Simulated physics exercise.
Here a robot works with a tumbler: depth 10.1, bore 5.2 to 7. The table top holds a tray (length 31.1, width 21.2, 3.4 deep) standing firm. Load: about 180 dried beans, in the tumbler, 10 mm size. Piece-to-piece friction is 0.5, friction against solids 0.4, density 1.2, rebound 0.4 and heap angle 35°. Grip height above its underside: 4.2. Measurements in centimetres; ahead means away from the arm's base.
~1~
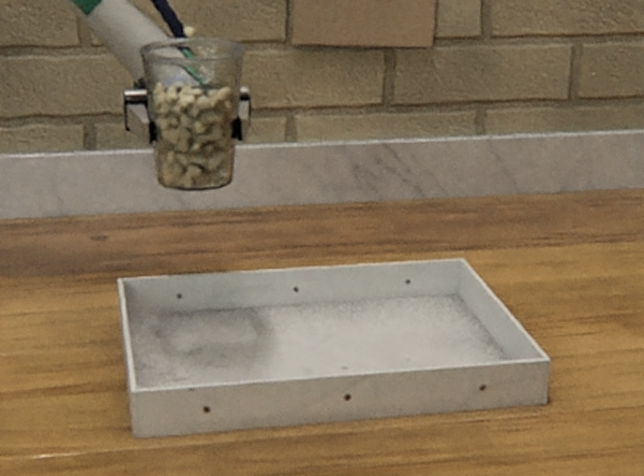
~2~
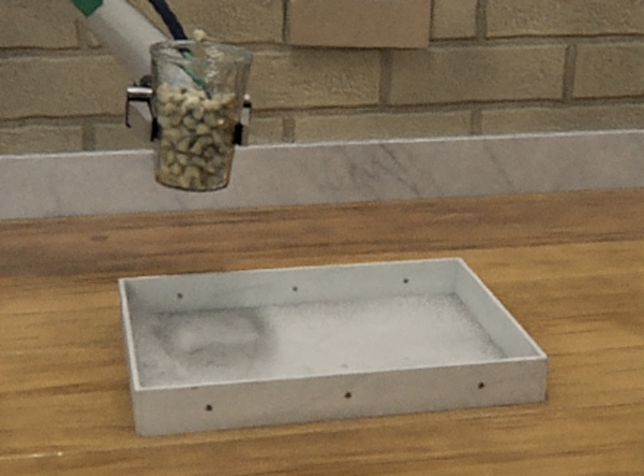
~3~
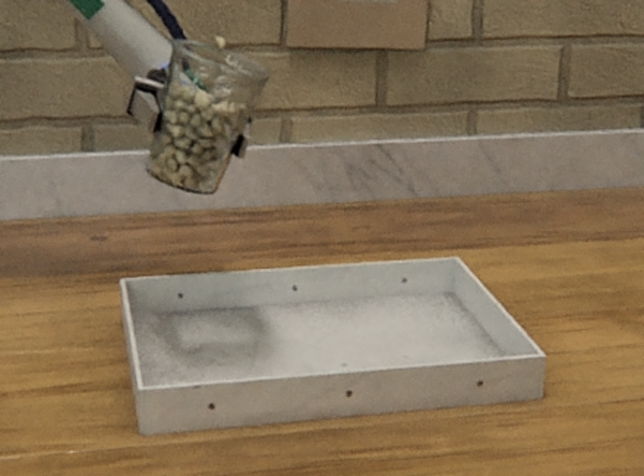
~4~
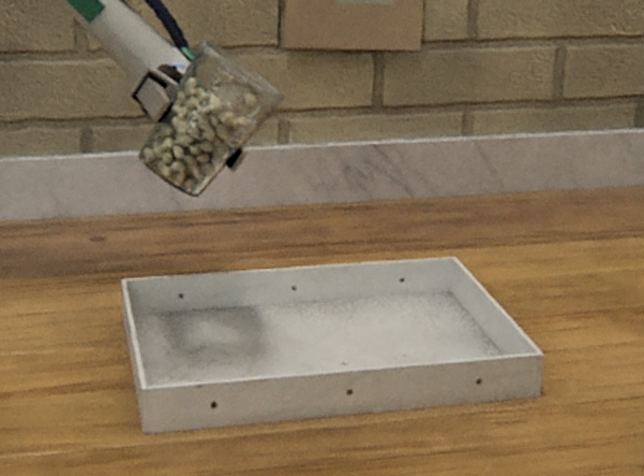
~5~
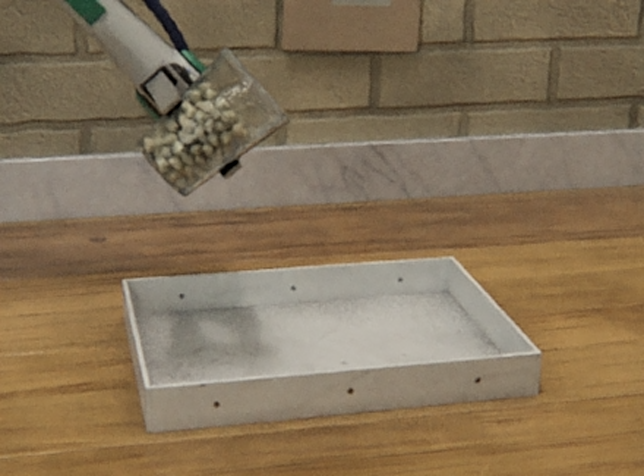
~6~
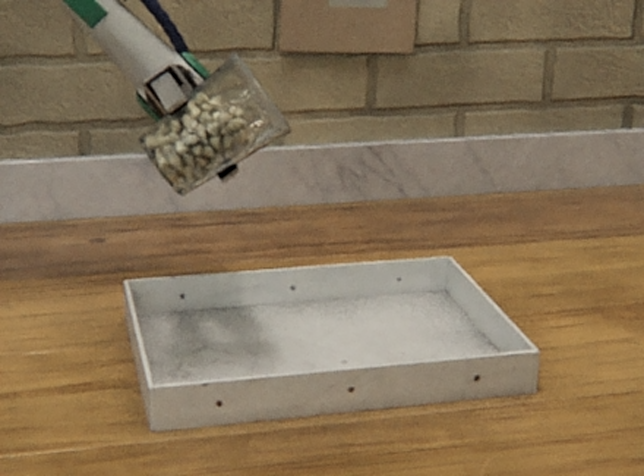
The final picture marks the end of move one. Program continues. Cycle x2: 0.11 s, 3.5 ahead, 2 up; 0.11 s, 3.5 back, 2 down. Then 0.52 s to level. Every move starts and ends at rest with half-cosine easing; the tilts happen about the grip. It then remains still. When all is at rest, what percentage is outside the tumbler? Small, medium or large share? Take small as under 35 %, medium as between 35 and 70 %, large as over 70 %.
A small share.
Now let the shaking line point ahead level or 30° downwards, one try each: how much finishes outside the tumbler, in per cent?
I'd say close to 10 percent for the first and close to 0 percent for the second.
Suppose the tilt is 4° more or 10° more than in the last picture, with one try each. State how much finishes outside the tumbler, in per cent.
First try around 30 %, second around 40 %.
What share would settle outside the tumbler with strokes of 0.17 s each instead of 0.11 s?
I'd expect close to 0 per cent then.
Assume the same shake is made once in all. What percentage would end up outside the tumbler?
Approx. 15 per cent.
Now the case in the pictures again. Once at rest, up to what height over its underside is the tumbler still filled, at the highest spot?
Roughly 8.0 centimetres.
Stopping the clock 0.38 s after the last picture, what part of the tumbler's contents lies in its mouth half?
Near 65 %.
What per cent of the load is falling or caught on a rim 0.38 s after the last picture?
Logged share: Close to 2 per cent.
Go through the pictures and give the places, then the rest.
The first frame shows the tumbler middle at (194, 117), level; upper third of the load around (193, 102), from x 160 to 230, top at y 35; 185 in the tumbler.
The second frame shows the tumbler middle at (196, 119), tilted 5° forward; upper third of the load around (196, 105), from x 165 to 230, top at y 35.
The third frame shows the tumbler middle at (201, 121), tilted 19° forward; upper third of the load around (200, 107), from x 160 to 240, top at y 45.
The fourth frame shows the tumbler middle at (205, 125), tilted 36° forward; upper third of the load around (204, 112), from x 150 to 255, top at y 80.
The fifth frame shows the tumbler middle at (208, 128), tilted 50° forward; upper third of the load around (206, 116), from x 150 to 255, top at y 85.
The sixth frame shows the tumbler middle at (210, 131), tilted 55° forward; upper third of the load around (208, 120), from x 150 to 255, top at y 100; 185 in the tumbler.
Then, 0.38 s on, tilted 55° forward, highest piece 24 above the table; 162 in the tumbler, 19 in the tray, 4 in flight or on a rim.
Then, 0.77 s on, tilted 17° forward, highest piece 25 above the table; 141 in the tumbler, 44 in the tray.
Then, 1.16 s on, level, highest piece 24 above the table; 141 in the tumbler, 44 in the tray.
Then, 2.21 s on, level, highest piece 24 above the table; 141 in the tumbler, 44 in the tray.
In the end, 141 in the tumbler, 44 in the tray. That is 24 % outside the tumbler.
